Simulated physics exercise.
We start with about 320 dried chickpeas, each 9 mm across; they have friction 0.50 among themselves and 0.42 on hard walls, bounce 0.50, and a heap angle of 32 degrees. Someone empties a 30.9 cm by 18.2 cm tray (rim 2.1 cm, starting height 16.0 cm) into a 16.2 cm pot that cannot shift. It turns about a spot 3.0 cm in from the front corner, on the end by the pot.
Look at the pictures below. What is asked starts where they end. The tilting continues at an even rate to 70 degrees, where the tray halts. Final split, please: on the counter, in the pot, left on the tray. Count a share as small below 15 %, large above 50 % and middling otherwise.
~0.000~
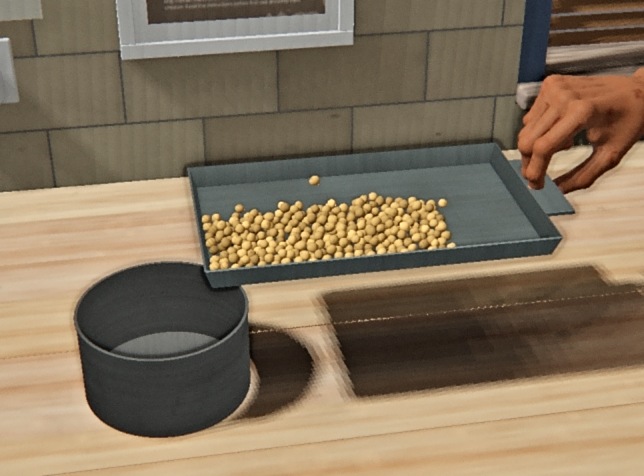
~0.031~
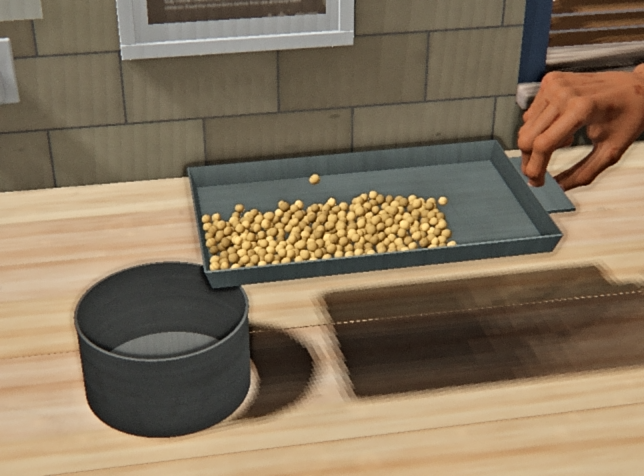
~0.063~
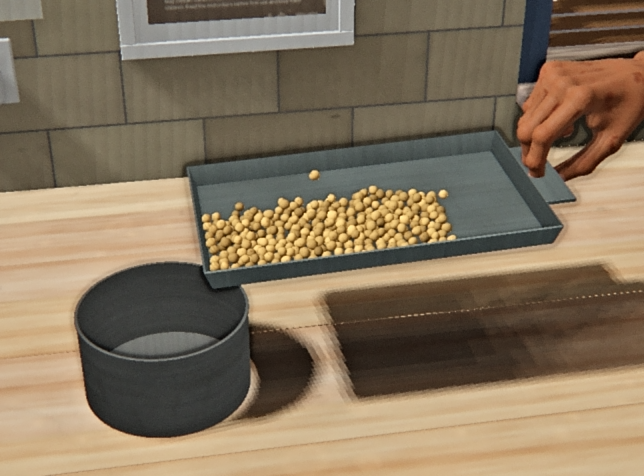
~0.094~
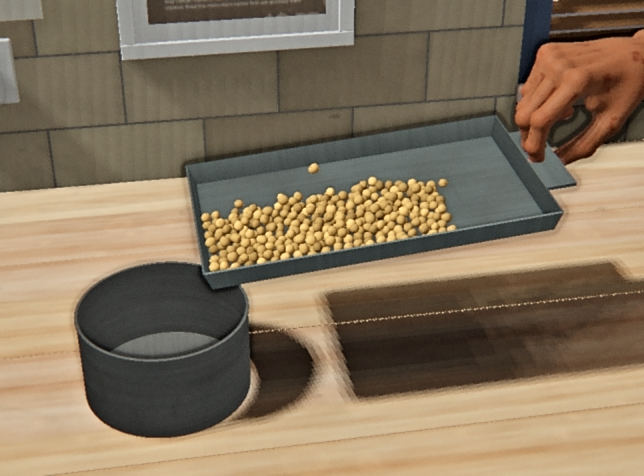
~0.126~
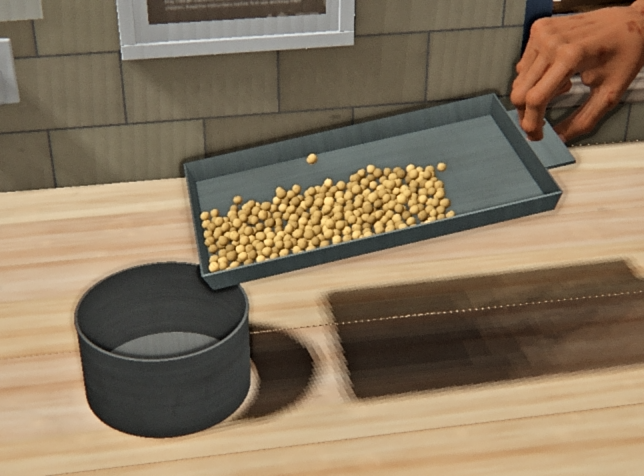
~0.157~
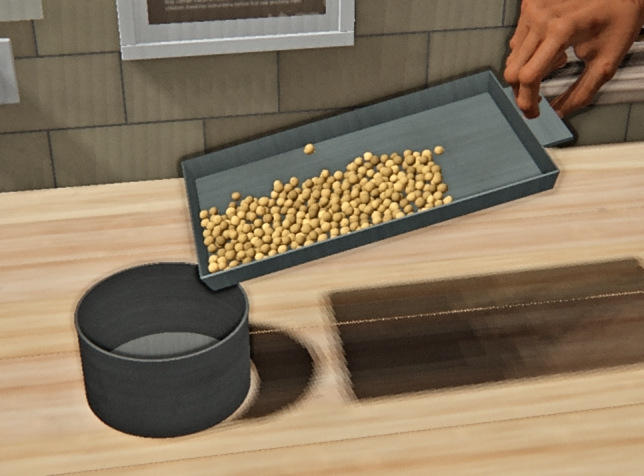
Counter: Middling. Pot: Middling. Tray: Middling.
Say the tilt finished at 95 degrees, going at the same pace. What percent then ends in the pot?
Estimate: Roughly 65 percent.
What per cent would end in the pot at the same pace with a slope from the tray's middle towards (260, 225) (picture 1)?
About 45 per cent.
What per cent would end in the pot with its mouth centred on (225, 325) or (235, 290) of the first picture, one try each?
I'd say some 30 per cent for the first and some 0 per cent for the second.
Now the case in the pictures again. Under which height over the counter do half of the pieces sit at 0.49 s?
Roughly 22 cm.
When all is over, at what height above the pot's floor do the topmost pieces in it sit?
About 2.0 centimetres.
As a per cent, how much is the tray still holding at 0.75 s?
Something like 50 percent, roughly.
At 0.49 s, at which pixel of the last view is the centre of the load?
Roughly (232, 198).
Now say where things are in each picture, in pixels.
The first frame shows tray tilt 0 degrees, front corners at (212, 267) and (554, 234); middle of the pieces at (328, 237); pot at (162, 307).
The second frame shows tray tilt 1 degrees, front corners at (212, 268) and (554, 232); middle of the pieces at (328, 236).
The third frame shows tray tilt 2 degrees, front corners at (211, 268) and (555, 223); middle of the pieces at (328, 233).
The fourth frame shows tray tilt 5 degrees, front corners at (210, 269) and (555, 209), lowest corner left front; middle of the pieces at (328, 227).
The fifth frame shows tray tilt 10 degrees, front corners at (209, 270) and (553, 190), lowest corner left front; middle of the pieces at (326, 220).
The sixth frame shows tray tilt 14 degrees, front corners at (207, 272) and (550, 169), lowest corner left front; middle of the pieces at (324, 212); pot at (162, 308). The tray's pace is about 145 degrees a second.
After 0.35 s, tilt 43 degrees; the tray holds 100 %, the pot 0 %.
Then, at 0.49 s, tilt 63 degrees; the tray holds 100 %, the pot 0 %.
After 0.75 s, tilt 70 degrees; the tray holds 50 %, the pot 20 %.
By 1.9 s all is still; counter 30 %, pot 40 %, tray 30 %.
